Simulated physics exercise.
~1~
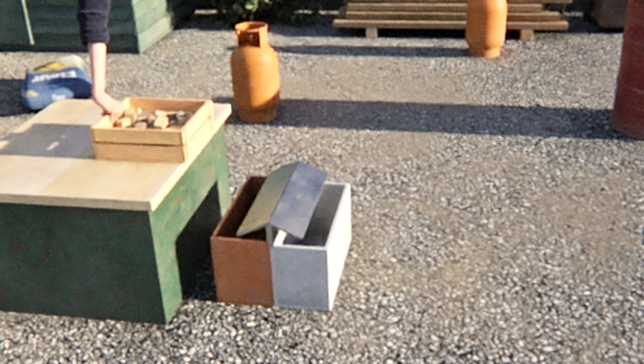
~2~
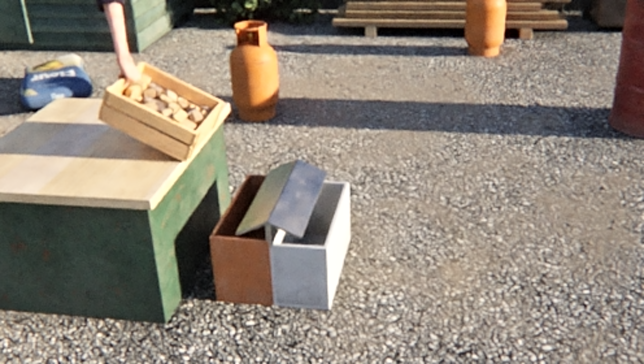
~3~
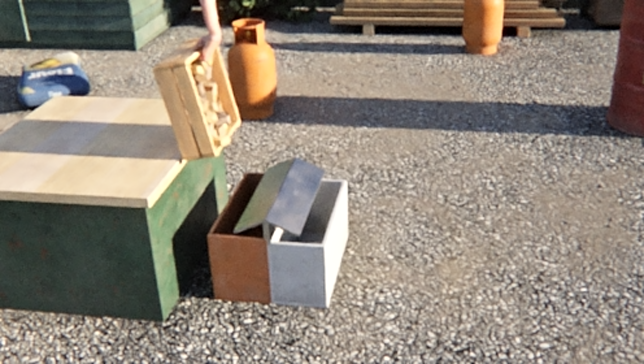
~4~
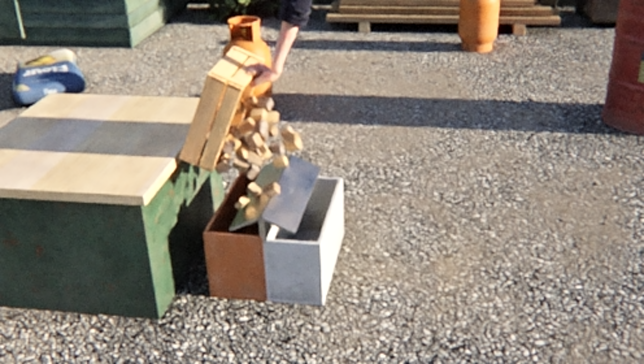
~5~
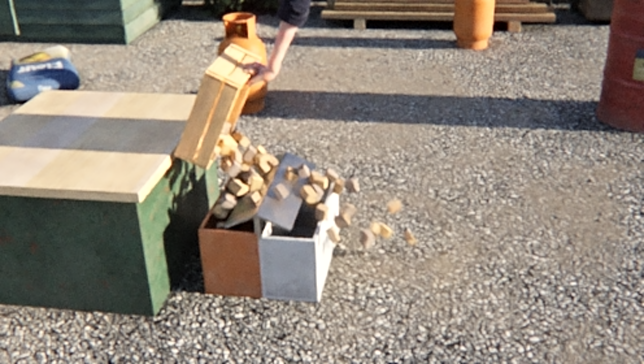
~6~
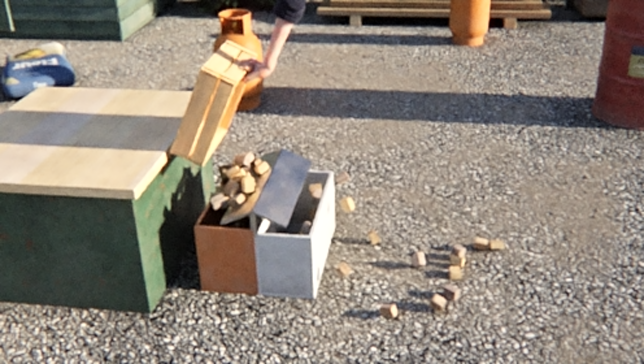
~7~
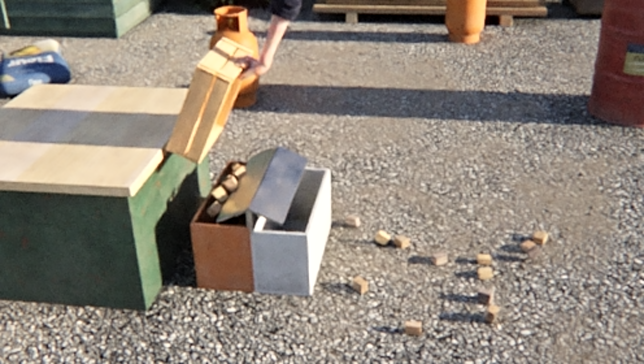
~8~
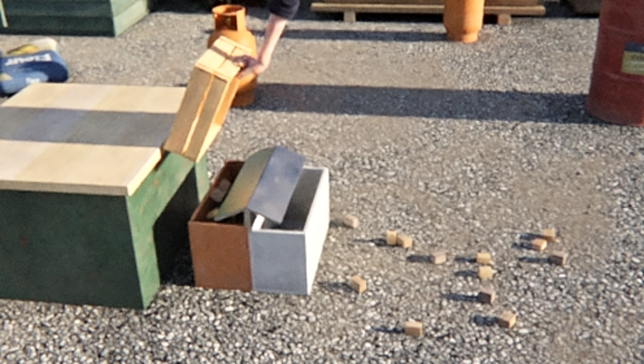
We see a person's hand tip a wooden crate over the edge of a green bench, spilling small wooden blocks onto a ridge above an orange trough and a white tub; some drop inside, while others scatter on the gravel to the right, and the crate stays tilted.
